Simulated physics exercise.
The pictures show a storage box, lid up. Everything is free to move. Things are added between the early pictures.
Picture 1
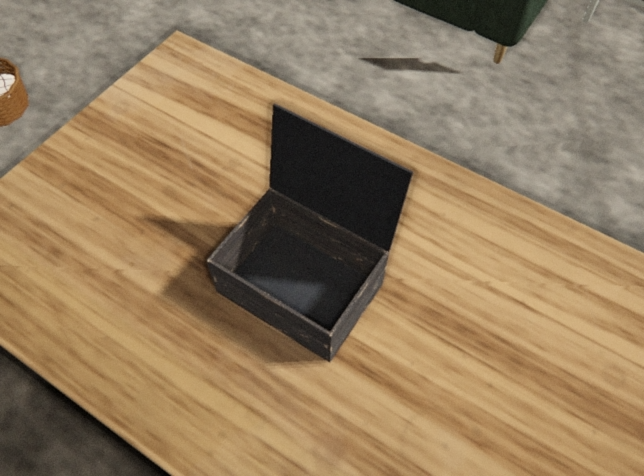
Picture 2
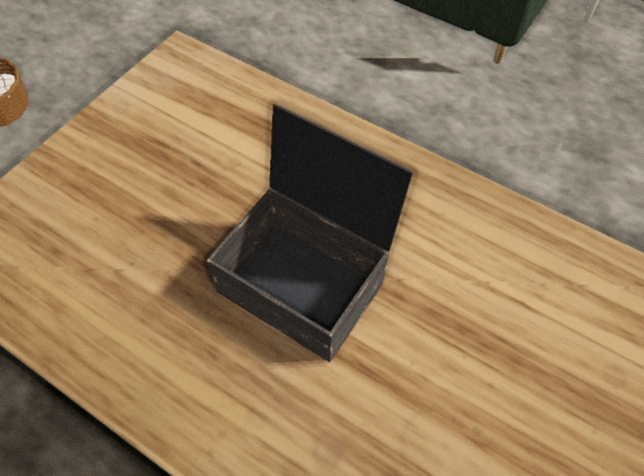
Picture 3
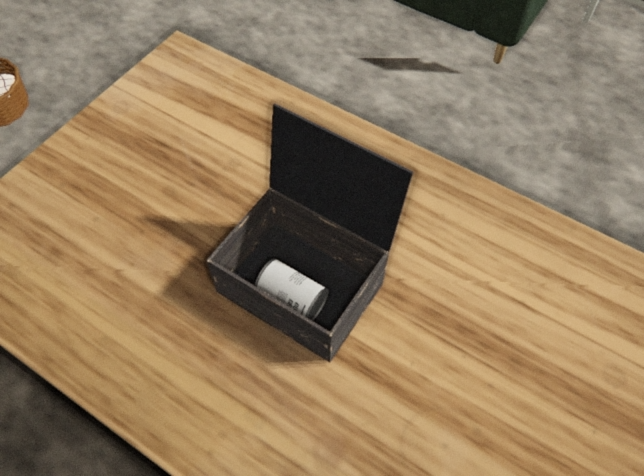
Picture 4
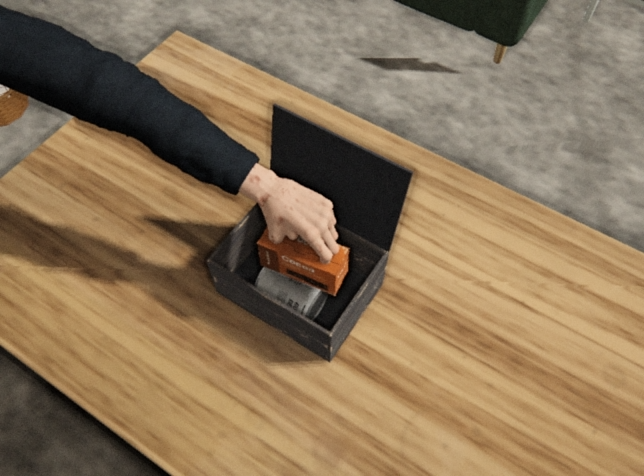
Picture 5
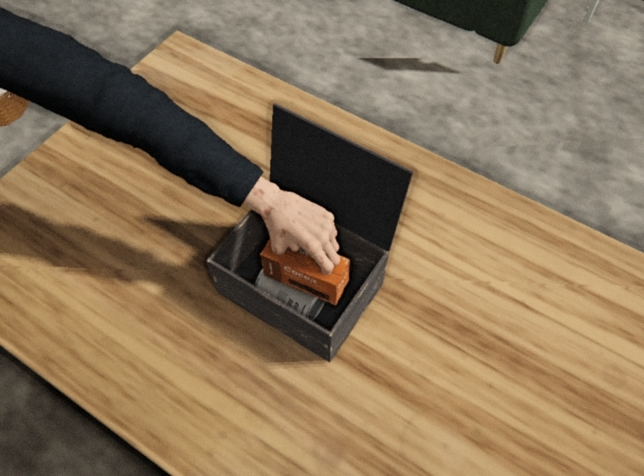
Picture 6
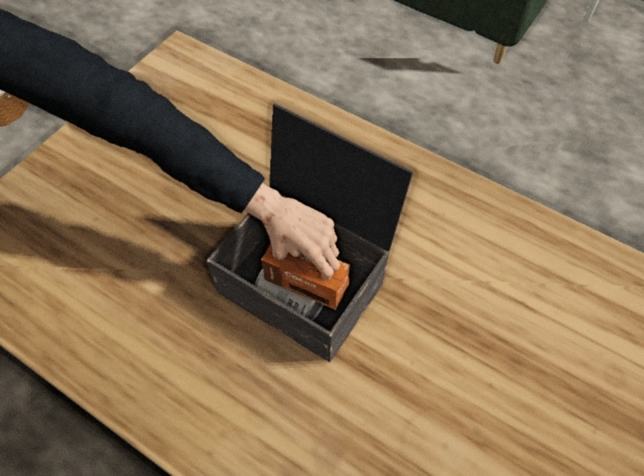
Open black storage box on a wooden table, empty, then containing a white tin, as a hand lowers an orange carton inside.
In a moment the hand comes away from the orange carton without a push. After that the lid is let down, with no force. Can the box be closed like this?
Outcome: The lid shuts flat.
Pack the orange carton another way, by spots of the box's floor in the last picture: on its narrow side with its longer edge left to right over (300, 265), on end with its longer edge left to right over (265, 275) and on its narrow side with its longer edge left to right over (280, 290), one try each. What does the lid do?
First try: It closes; second try: It will not close; third try: It closes.
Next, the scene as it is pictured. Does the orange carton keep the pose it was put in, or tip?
The orange carton tips.
Then, 1.10 s later than the last frame, lid starting down; orange carton on its side near (324, 267); white tin moved a little.
Then, 1.90 s later than the last frame, lid 38° above the rim; orange carton on its side near (324, 267); white tin moved a little.
When it is over, lid shut; lying over in the box, orange carton; white tin as before. End places, in pixels of the last picture, orange carton near (324, 267).
